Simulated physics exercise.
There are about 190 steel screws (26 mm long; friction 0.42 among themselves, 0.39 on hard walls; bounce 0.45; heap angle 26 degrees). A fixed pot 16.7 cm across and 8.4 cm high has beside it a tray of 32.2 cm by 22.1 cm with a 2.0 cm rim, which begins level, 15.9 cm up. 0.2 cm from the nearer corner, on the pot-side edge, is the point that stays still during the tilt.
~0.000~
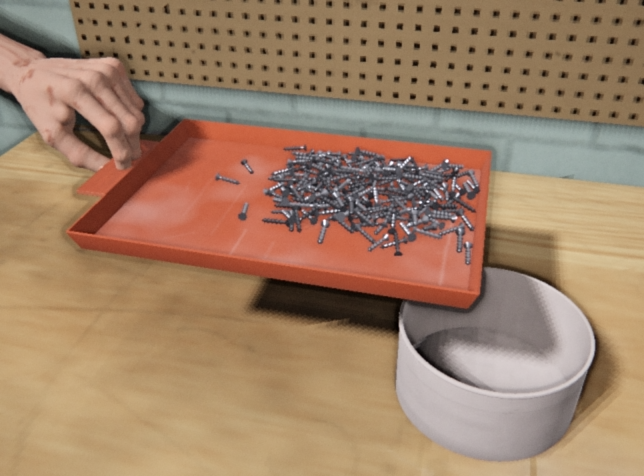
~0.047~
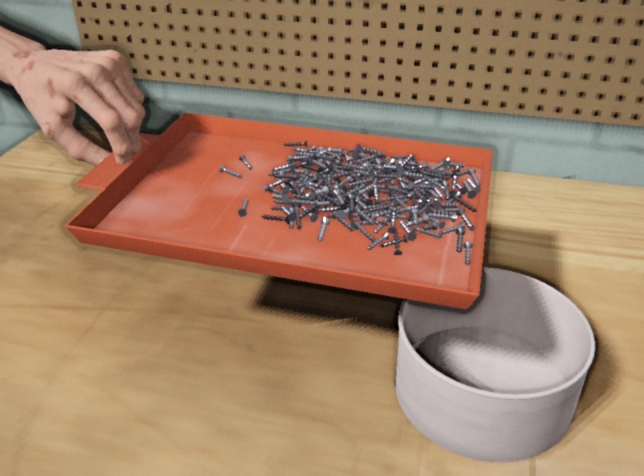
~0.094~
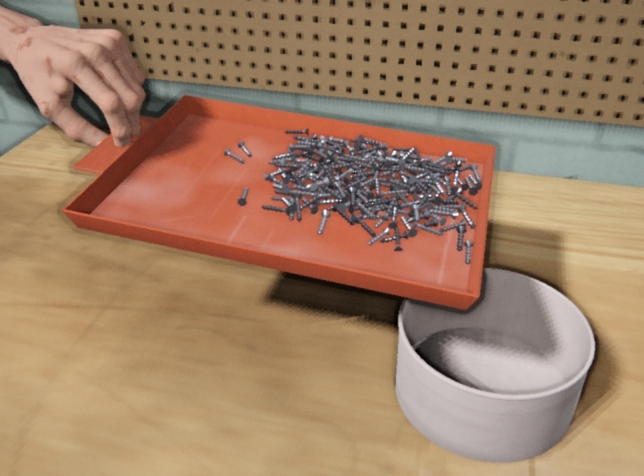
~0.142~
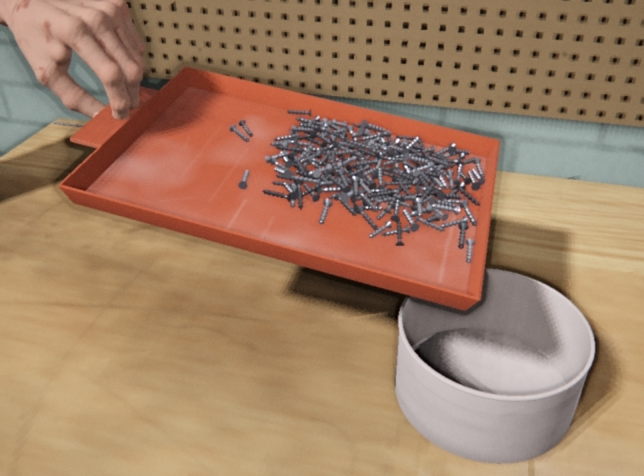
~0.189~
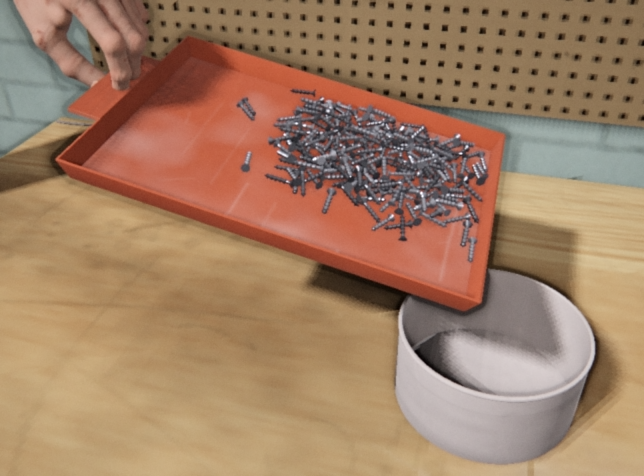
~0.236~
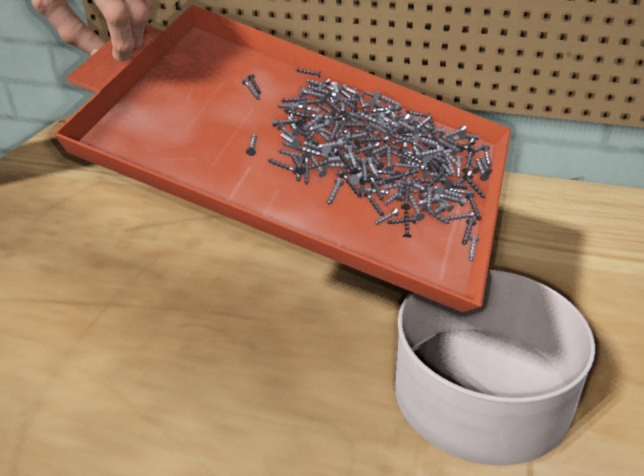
A red tray of steel screws tilts down to the right as a hand raises its left end.
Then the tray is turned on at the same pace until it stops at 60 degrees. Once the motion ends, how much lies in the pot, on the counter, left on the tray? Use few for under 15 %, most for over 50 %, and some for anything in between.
Pot: Some, counter: Some, tray: Some.
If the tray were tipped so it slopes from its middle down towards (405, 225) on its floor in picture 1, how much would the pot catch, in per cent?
About 35 per cent.
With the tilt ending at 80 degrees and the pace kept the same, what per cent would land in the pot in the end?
Share in the pot: Around 35 %.
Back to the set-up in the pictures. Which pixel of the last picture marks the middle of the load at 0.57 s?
Estimated load position: Around (486, 172).
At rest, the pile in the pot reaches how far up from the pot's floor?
Height: Approx. 1.5 cm.
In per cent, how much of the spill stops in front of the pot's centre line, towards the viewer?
About 100 percent of the spill.
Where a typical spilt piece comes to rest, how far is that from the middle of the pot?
That comes to near 16 cm.
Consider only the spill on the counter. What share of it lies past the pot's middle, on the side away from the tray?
I reckon around 90 per cent.
After 0.43 s, tilt 40 degrees; the tray holds 100 %, the pot 0 %.
Then, at 0.57 s, tilt 55 degrees; the tray holds 100 %, the pot 0 %.
Then, at 0.83 s, tilt 60 degrees; the tray holds 35 %, the pot 20 %.
By 2.2 s all is still; pot 35 %, counter 45 %, tray 20 %.
